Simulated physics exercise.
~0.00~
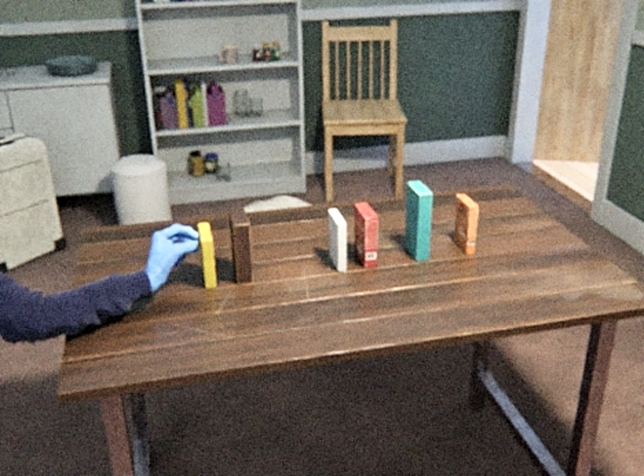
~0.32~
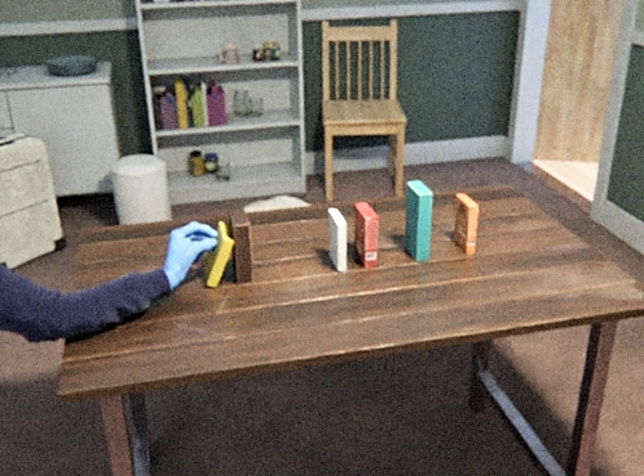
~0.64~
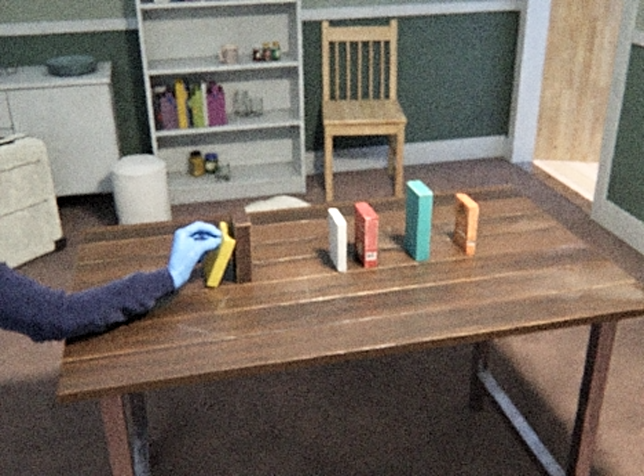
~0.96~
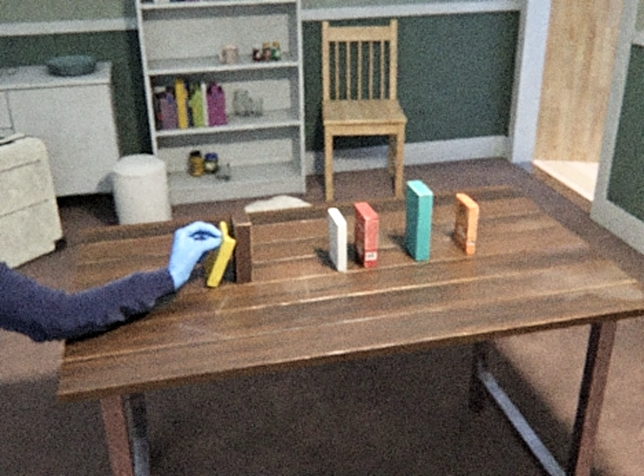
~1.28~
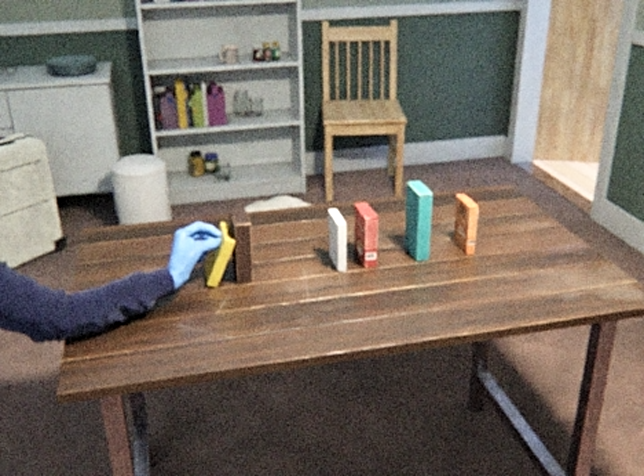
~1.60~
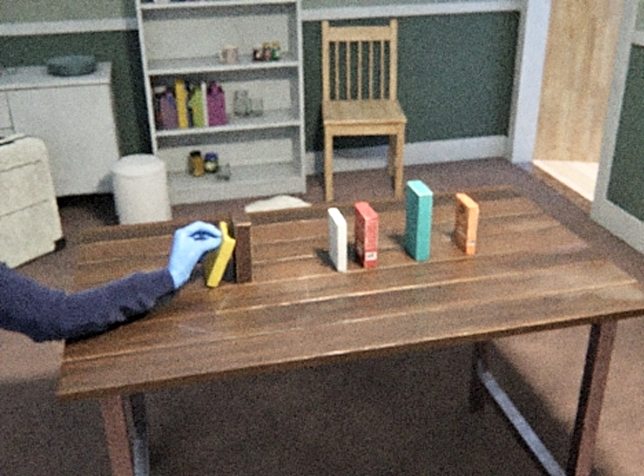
The clip shows a gloved hand tipping an upright yellow board rightward until it leans against a dark board on a wooden table. The hand then holds still, and the dark board and the white, red, turquoise and orange pieces to the right remain standing.
